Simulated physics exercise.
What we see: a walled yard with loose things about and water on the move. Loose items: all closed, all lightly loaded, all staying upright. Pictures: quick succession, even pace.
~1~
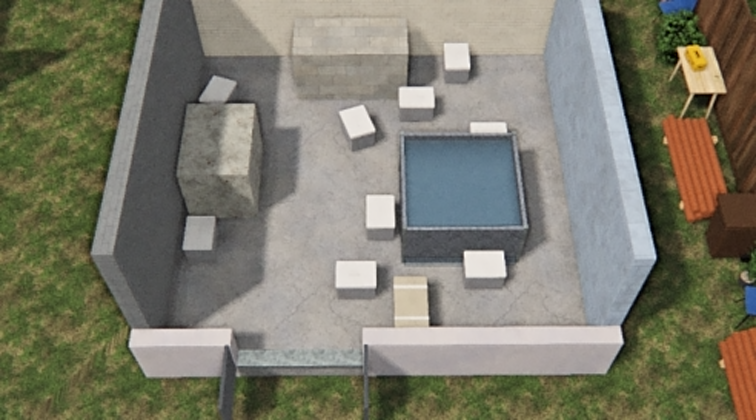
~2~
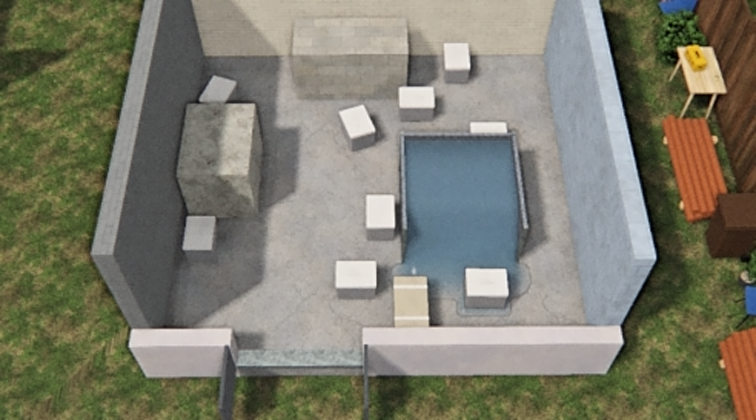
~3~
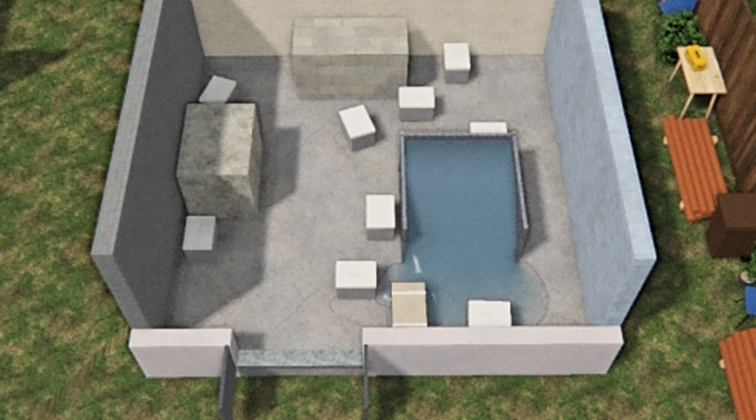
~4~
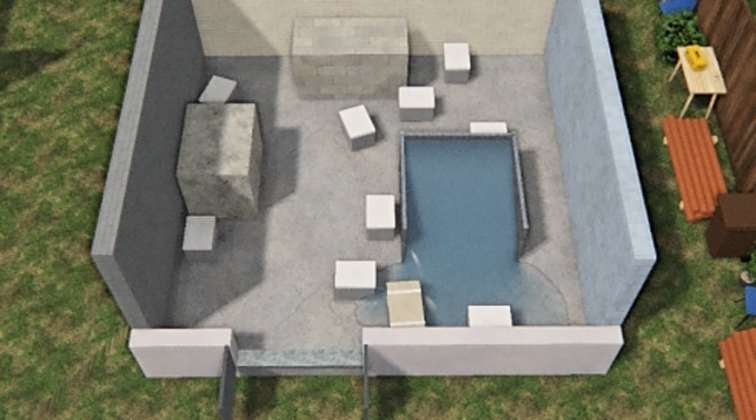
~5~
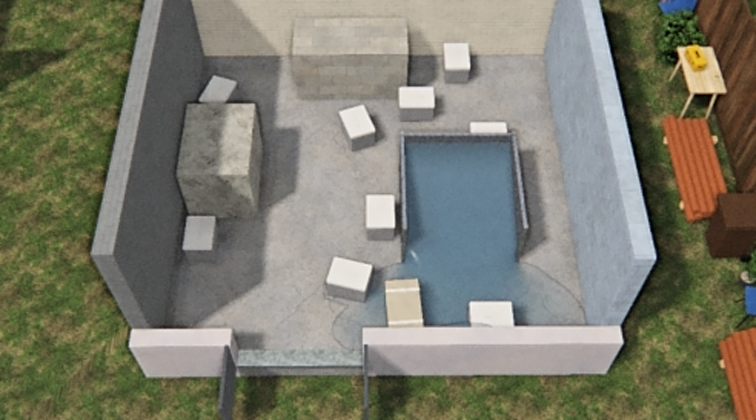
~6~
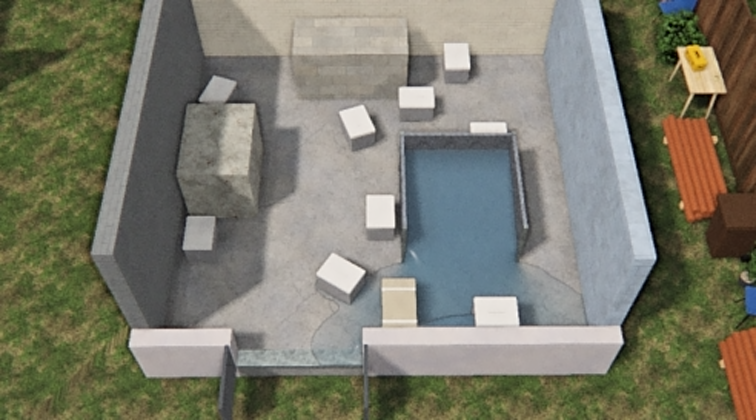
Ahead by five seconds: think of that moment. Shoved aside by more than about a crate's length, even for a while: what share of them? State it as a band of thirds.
Midway band.
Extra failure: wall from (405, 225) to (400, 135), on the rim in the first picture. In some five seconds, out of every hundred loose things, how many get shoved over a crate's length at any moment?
About 90 per cent.
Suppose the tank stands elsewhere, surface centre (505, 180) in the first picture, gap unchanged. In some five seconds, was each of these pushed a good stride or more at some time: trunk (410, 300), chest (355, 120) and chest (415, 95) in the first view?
Item one travelled far enough, item two not displaced far, item three not displaced far.
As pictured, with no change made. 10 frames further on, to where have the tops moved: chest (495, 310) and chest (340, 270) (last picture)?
Close to (570, 267) and (286, 215).
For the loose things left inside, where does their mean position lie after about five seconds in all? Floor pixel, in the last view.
Somewhere near (355, 154) in the last view.
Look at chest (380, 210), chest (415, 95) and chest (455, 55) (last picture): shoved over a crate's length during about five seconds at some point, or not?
The first is not so far, the second driven that far, and the third driven that far.
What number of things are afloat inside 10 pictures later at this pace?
Count: 1.
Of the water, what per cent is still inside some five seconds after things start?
Near 90 per cent.
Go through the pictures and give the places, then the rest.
In the first picture, a chest at (485, 263), on the bottom; a chest at (356, 274), on the bottom; 0 of 10 have shifted.
In the second picture, a chest at (487, 282) rests on the ground, a stride from its start; a chest at (356, 274), on the bottom; 1 of 10 have shifted.
In the third picture, a chest at (490, 314) rests on the ground, a stride from its start; a chest at (356, 274), on the bottom; 2 of 10 have shifted.
In the fourth picture, a chest at (490, 319), afloat, a stride from its start; a chest at (356, 274), on the bottom; 2 of 10 have shifted.
In the fifth picture, a chest at (492, 315) floats, a stride from its start; a chest at (349, 273) rests on the ground, close to its start; 3 of 10 have shifted.
In the sixth picture, a chest at (497, 311) floats, a stride from its start; a chest at (341, 272), on the bottom, close to its start; 3 of 10 have shifted.
A moment on, 2 of 10 are well off their spots; 1 afloat.
Next, 3 of 10 are well off their spots; 1 afloat.
Later, 3 of 10 are well off their spots; 4 afloat.
In the end, 5 of 10 are well off their spots, and 5 have been at some point; 5 afloat.
